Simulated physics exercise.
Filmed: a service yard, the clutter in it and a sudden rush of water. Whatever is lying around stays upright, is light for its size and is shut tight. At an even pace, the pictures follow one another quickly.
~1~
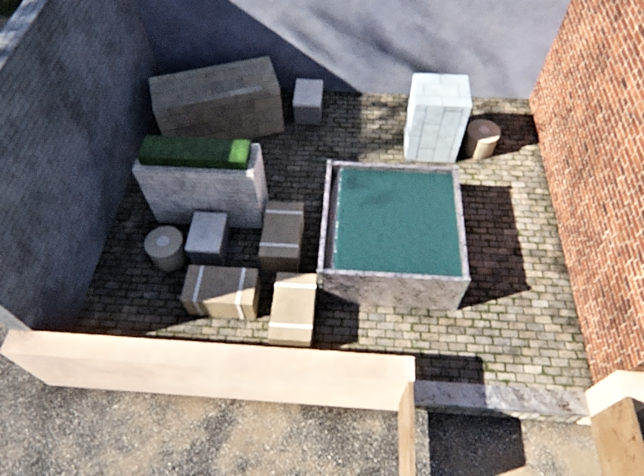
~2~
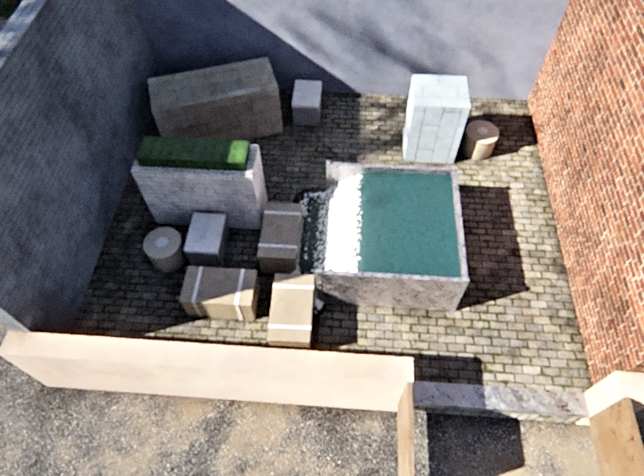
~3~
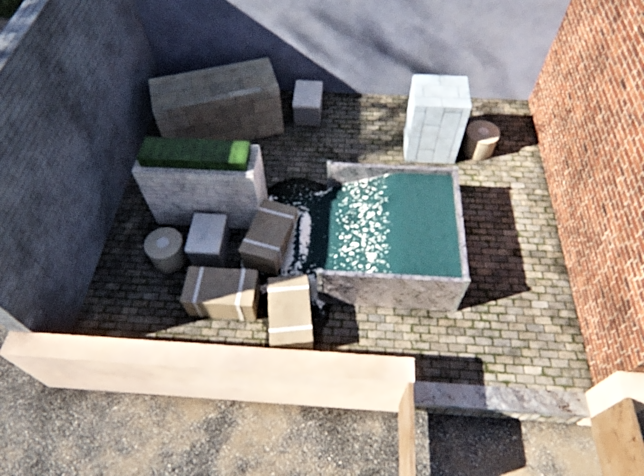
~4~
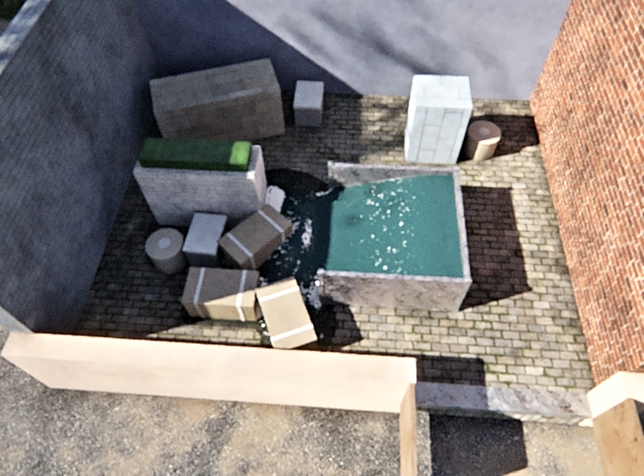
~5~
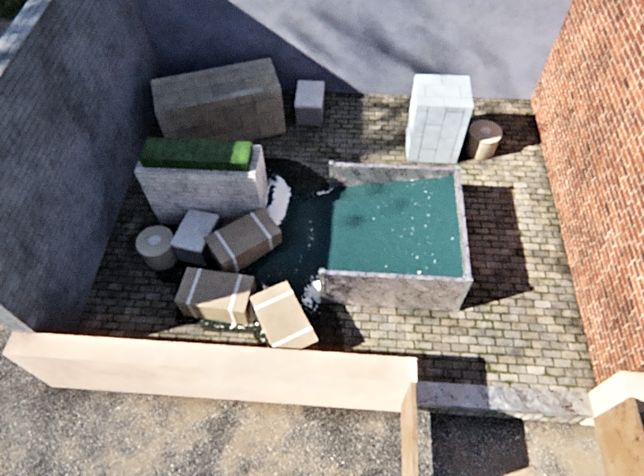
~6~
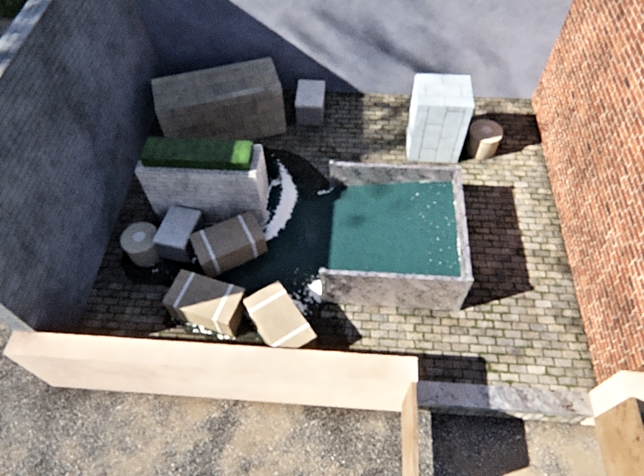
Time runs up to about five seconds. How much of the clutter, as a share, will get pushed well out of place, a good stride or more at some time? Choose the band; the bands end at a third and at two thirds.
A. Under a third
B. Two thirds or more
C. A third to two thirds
Option B: Two thirds or more.
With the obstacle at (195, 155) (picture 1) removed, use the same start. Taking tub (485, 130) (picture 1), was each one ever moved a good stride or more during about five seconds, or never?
Note - displacement of that one: Not displaced that much.
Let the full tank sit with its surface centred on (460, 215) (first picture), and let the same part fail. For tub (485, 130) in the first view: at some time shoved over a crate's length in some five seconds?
Fell short of it.
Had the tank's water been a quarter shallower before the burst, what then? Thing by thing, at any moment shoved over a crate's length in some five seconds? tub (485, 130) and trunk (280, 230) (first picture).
Note - object one not displaced that much, object two displaced that much.
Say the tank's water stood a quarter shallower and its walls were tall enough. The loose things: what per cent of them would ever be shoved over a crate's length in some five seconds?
Near 90 in a hundred.
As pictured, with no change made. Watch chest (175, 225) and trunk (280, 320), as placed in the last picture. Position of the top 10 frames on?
First object around (140, 242); second object around (256, 332).
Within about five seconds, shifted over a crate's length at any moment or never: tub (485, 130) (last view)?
Note - travel: Within that distance.
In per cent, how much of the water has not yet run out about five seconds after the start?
Roughly 100 percent.
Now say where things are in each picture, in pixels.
The first frame shows a trunk at (282, 228) rests on the ground; a chest at (206, 231) rests on the ground; 0 of 7 have shifted.
The second frame shows a trunk at (280, 229), on the bottom; a chest at (205, 232), on the bottom; 0 of 7 have shifted.
The third frame shows a trunk at (269, 229), on the bottom, close to its start; a chest at (206, 232), on the bottom; 1 of 7 have shifted.
The fourth frame shows a trunk at (255, 232) rests on the ground, a stride from its start; a chest at (205, 232) rests on the ground; 2 of 7 have shifted.
The fifth frame shows a trunk at (243, 234) rests on the ground, a stride from its start; a chest at (195, 229) rests on the ground, close to its start; 5 of 7 have shifted.
The sixth frame shows a trunk at (227, 236) rests on the ground, a stride from its start; a chest at (177, 226) rests on the ground, a stride from its start; 5 of 7 have shifted.
A moment on, 4 of 7 are well off their spots; 1 afloat.
Next, 5 of 7 are well off their spots; 5 afloat.
Later, 4 of 7 are well off their spots; 5 afloat.
In the end, 5 of 7 are well off their spots, and 6 have been at some point; 5 afloat.
